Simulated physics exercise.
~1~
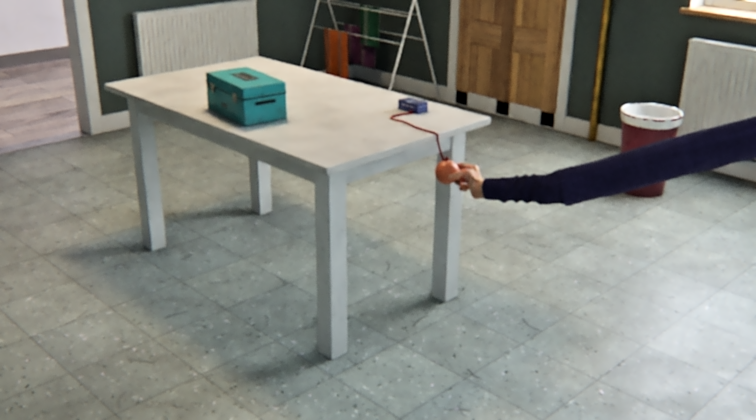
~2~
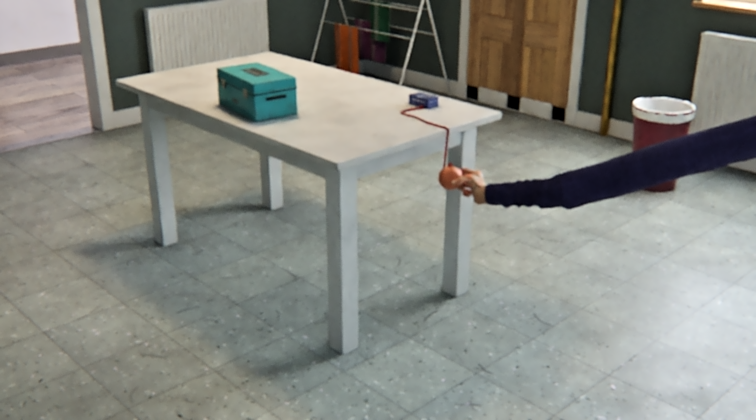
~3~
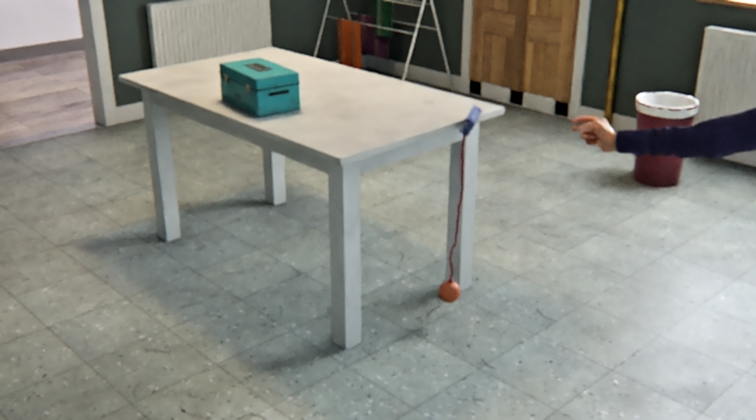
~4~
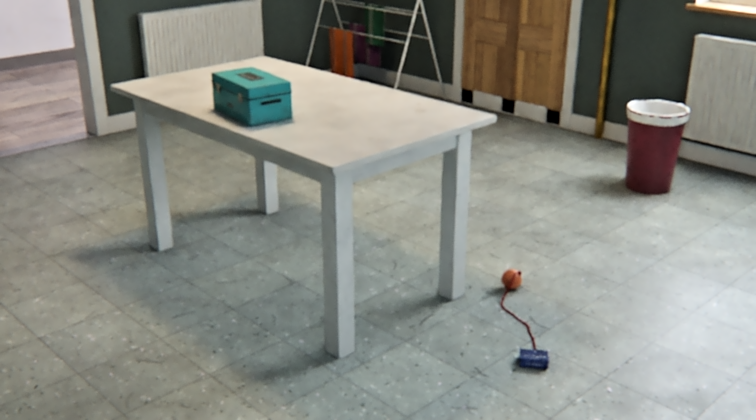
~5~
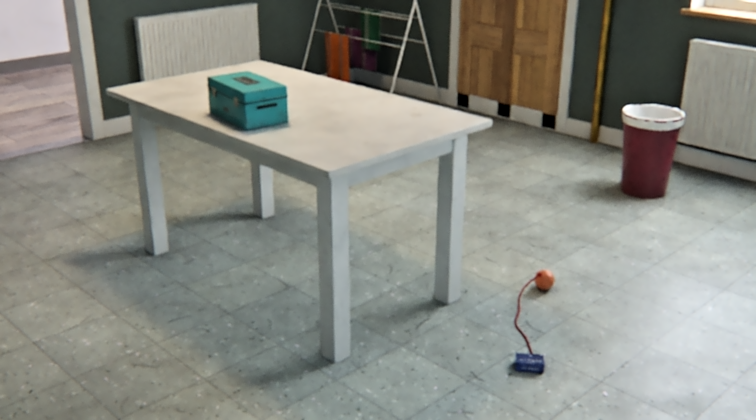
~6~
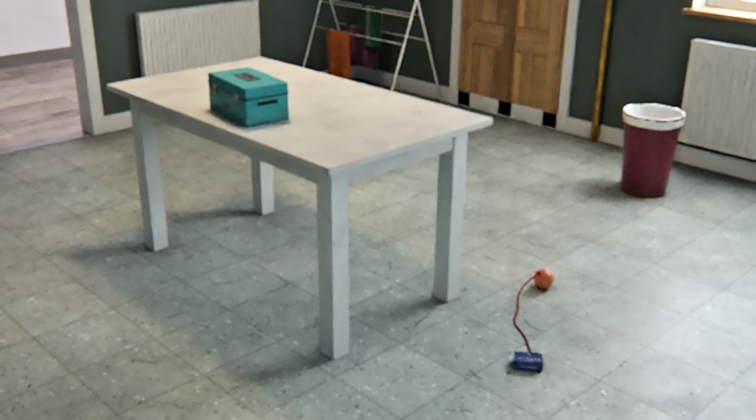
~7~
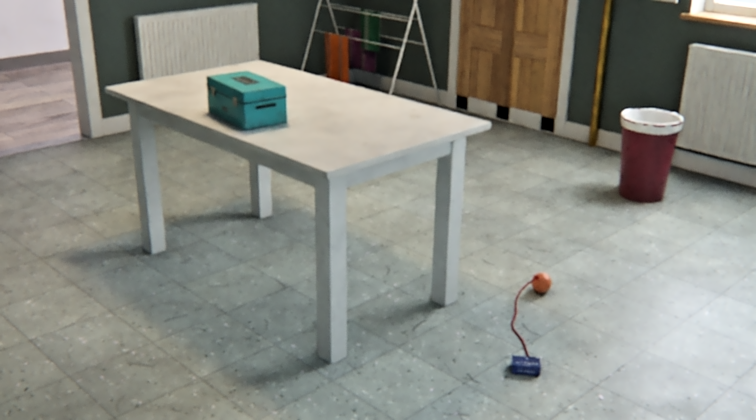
At the start, a hand reaching in from the right holds an orange beside a pale table, with a red shoelace running up to a small blue box near the table's edge. A turquoise toolbox sits farther back on the tabletop. The hand lets go and draws back, and the orange drops toward the floor, pulling the blue box along until it tips over the edge. The box falls too, and both land on the tiles, still joined by the lace. The orange shifts slightly right, then everything rests, the toolbox unmoved.
